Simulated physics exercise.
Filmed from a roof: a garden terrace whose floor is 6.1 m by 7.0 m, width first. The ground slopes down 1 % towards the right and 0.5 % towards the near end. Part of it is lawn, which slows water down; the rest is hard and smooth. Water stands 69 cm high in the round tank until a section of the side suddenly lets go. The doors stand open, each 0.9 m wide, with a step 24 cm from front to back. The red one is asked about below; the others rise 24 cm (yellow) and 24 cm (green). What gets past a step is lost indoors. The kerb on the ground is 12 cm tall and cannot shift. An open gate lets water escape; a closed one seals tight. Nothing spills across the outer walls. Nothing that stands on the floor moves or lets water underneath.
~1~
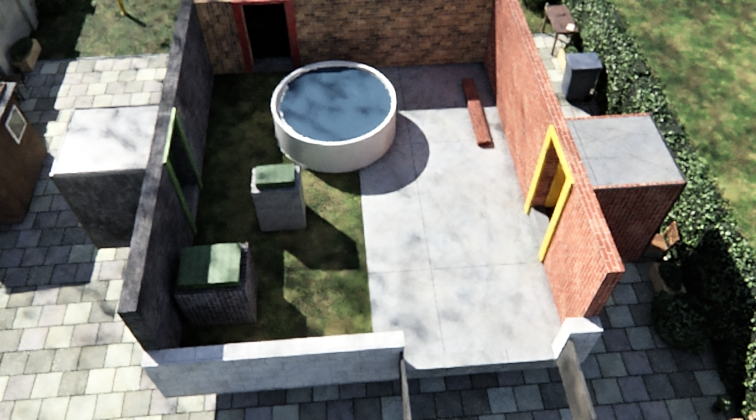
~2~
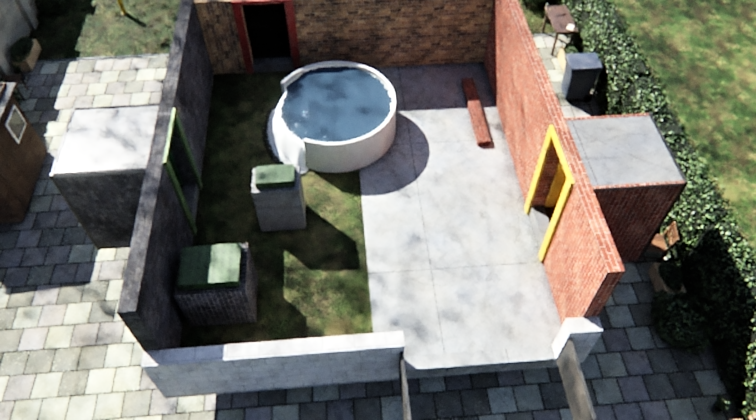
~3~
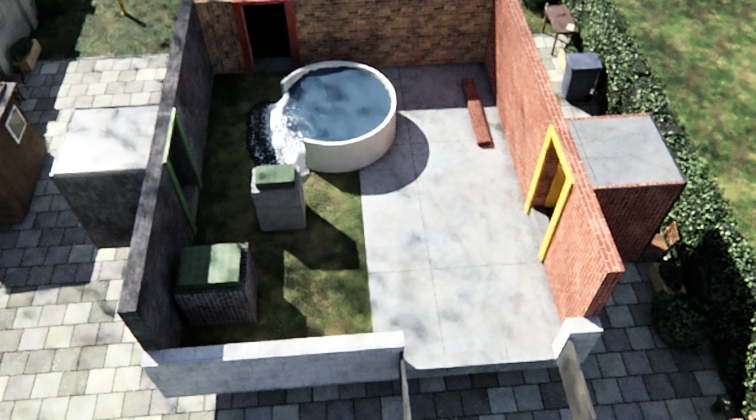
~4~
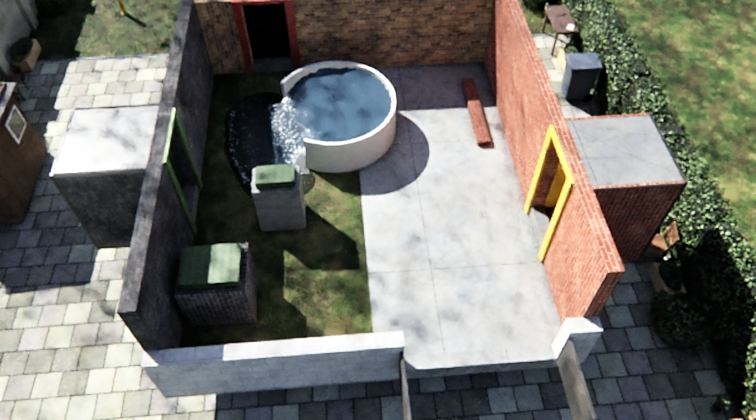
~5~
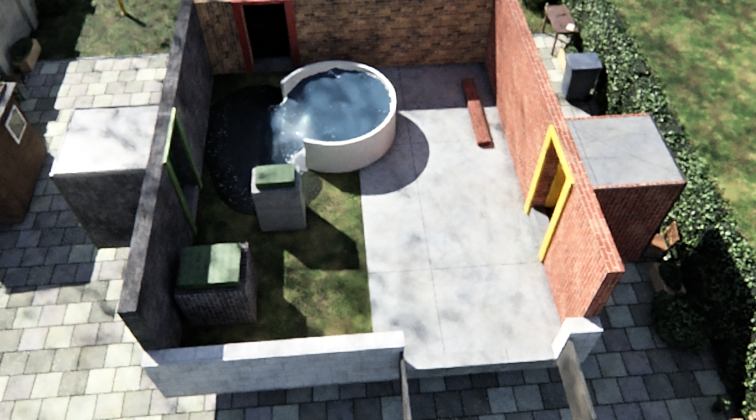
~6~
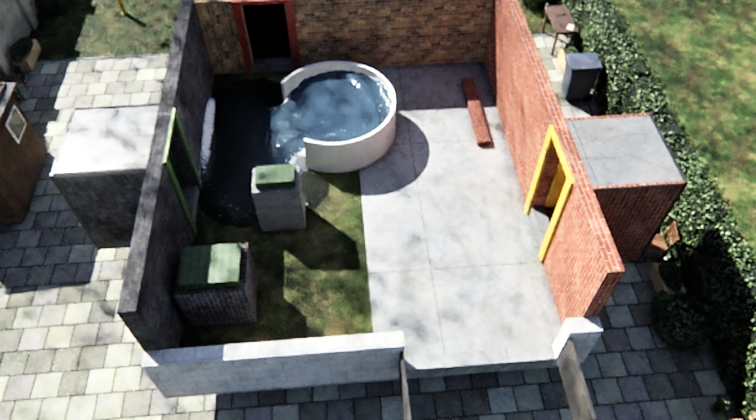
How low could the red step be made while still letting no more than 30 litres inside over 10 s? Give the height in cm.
Some 11 cm above the ground.
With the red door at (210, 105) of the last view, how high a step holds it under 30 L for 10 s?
About 19 cm.
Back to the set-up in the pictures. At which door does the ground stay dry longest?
Last comes the yellow one.
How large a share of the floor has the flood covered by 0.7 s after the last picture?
About 20 per cent.
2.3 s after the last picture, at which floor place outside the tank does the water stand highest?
At about (221, 279).
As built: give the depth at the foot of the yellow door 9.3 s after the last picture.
About 10.5 cm.
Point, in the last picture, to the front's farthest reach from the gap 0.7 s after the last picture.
Near (190, 272).
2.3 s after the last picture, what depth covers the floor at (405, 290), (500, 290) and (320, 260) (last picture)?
Roughly 0, 0 and 7 cm, in turn.
Then, 0.7 s after the last picture water covers 20 % of the floor, deepest (44 cm) near (205, 156); 2 cm at the red door, 0 litres in over its 21 cm step.
Then, 2.3 s after the last picture water covers 40 % of the floor, deepest (34 cm) near (221, 279); 17 cm at the red door, 0 litres in over its 21 cm step.
Then, 9.3 s after the last picture water covers 95 % of the floor, deepest (12 cm) near (555, 333); 6 cm at the red door, 0 litres in over its 21 cm step.
At the red door as built, the water peaked near 17 cm, 2.1 s after the last picture.
With a step of 9.5 cm, 48 litres would have come in within the 10 s; with 12.5 cm, 17 litres. So under 30 litres takes about 11 cm.
